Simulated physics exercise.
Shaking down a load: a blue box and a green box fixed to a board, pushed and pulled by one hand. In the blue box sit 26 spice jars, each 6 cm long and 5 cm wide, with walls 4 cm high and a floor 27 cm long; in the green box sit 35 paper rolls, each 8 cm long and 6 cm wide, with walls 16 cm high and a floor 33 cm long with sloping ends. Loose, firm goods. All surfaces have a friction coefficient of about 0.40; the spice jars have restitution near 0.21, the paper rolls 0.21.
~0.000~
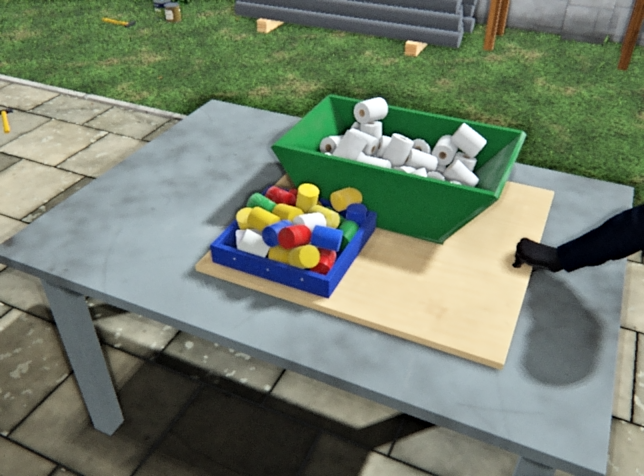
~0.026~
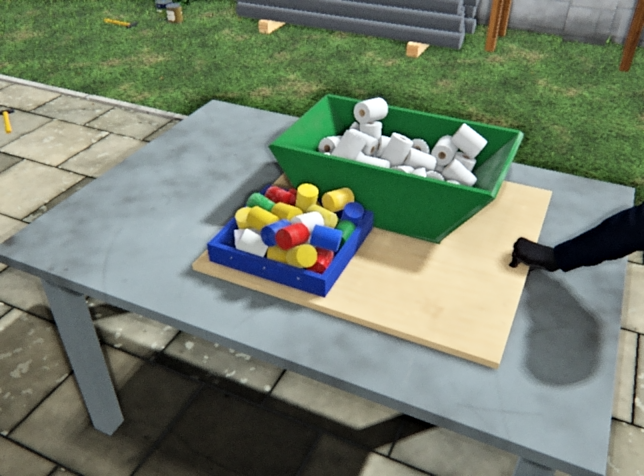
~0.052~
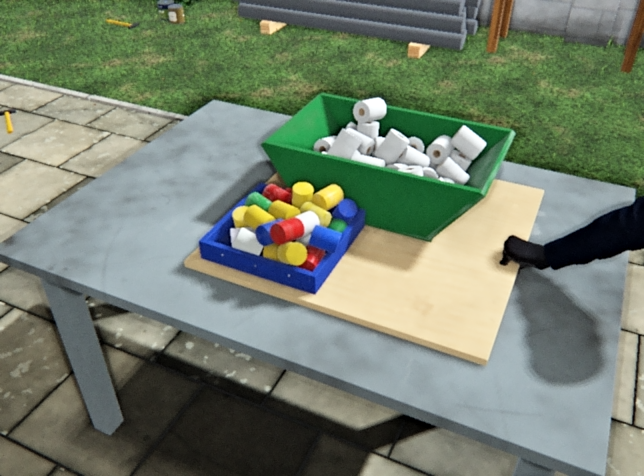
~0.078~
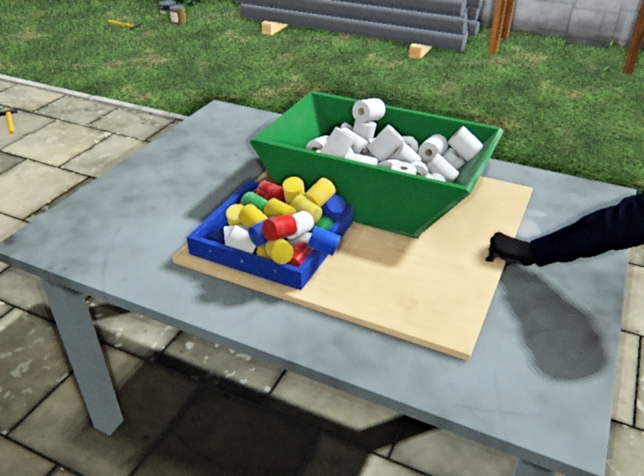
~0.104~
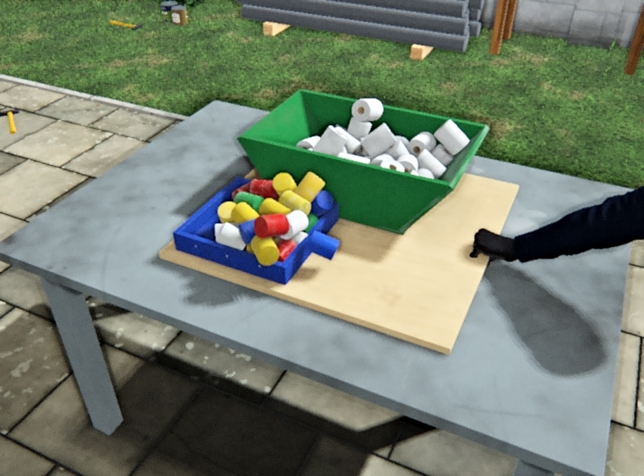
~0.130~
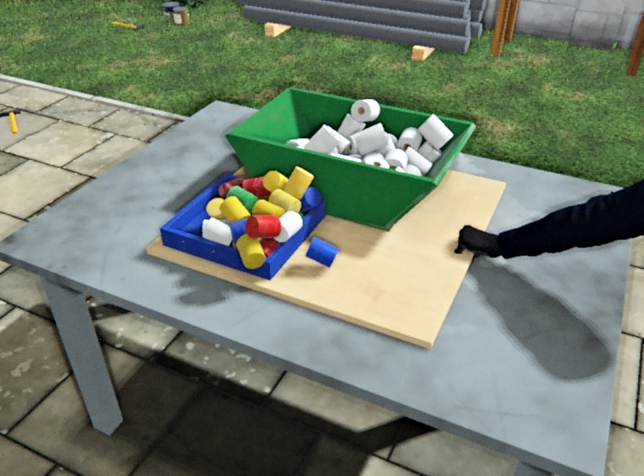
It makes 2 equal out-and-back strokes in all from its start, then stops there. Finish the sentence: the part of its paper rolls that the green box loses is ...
... less than a sixth.
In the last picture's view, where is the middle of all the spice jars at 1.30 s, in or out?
Middle: About (284, 245) px.
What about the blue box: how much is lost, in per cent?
I'd put the blue box at some 55 per cent.
After 0.32 s, 8 of 26 out of the blue box and 0 of 35 out of the green box.
After 0.55 s, 12 of 26 out of the blue box and 0 of 35 out of the green box.
After 0.88 s, 14 of 26 out of the blue box and 1 of 35 out of the green box.
Outcome (at 1.30 s), 14 of 26 out of the blue box and 2 of 35 out of the green box. Asked share, 2 of 35, 6 per cent.
